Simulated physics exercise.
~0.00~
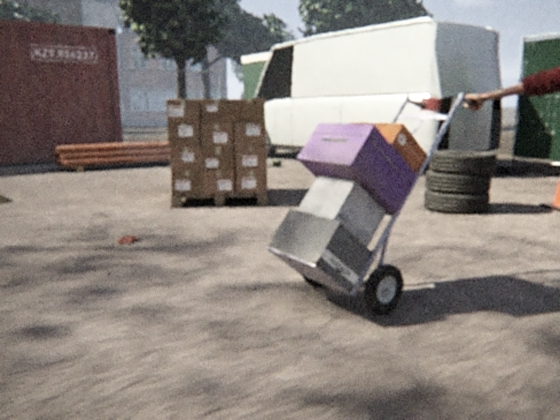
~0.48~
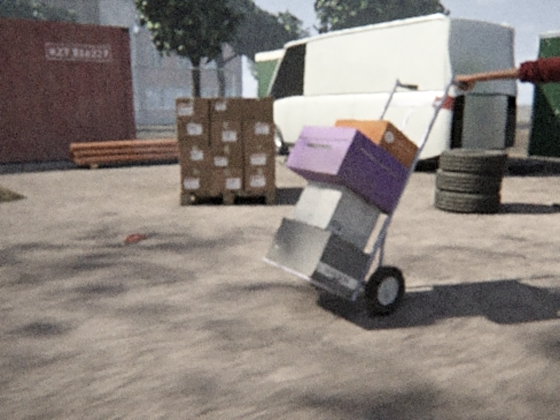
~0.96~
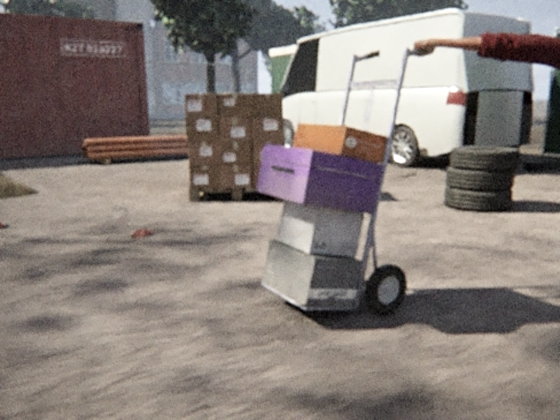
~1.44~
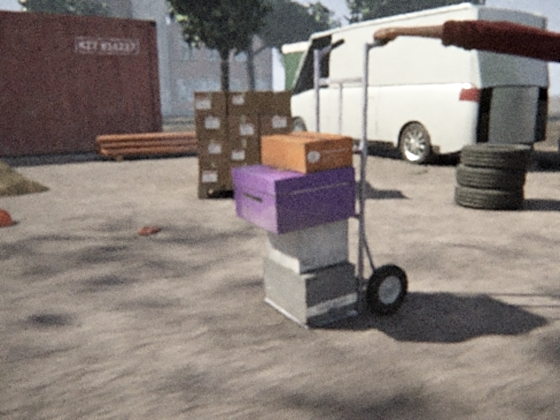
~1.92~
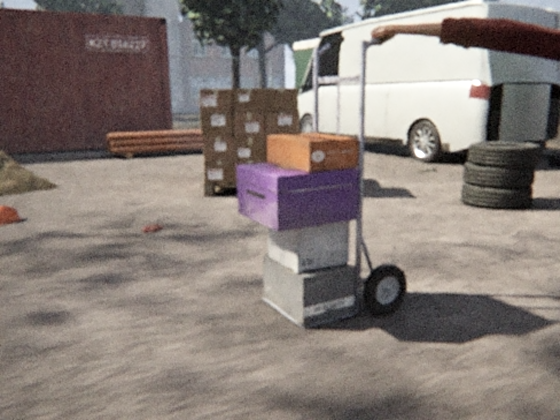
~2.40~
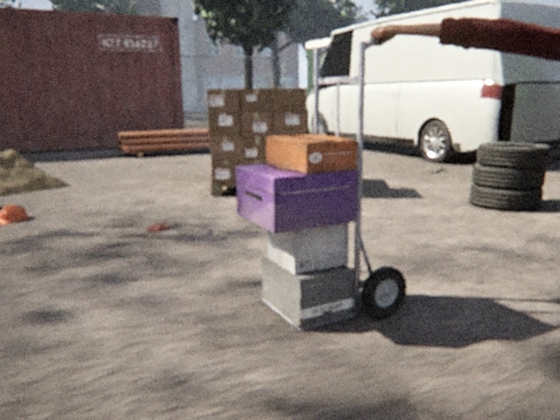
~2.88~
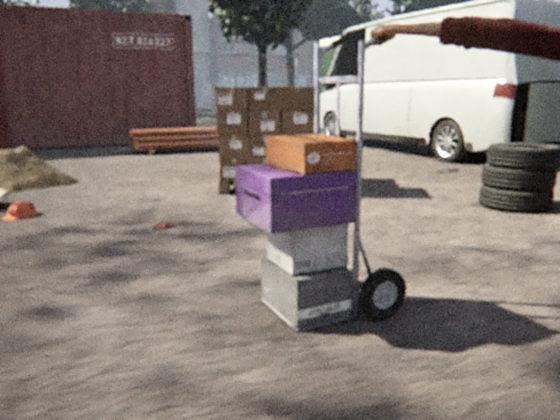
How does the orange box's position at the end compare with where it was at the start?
At the start the orange box is tilted back with the leaning hand truck, toward the right. By the end it is farther left, sitting level on top of the purple box.
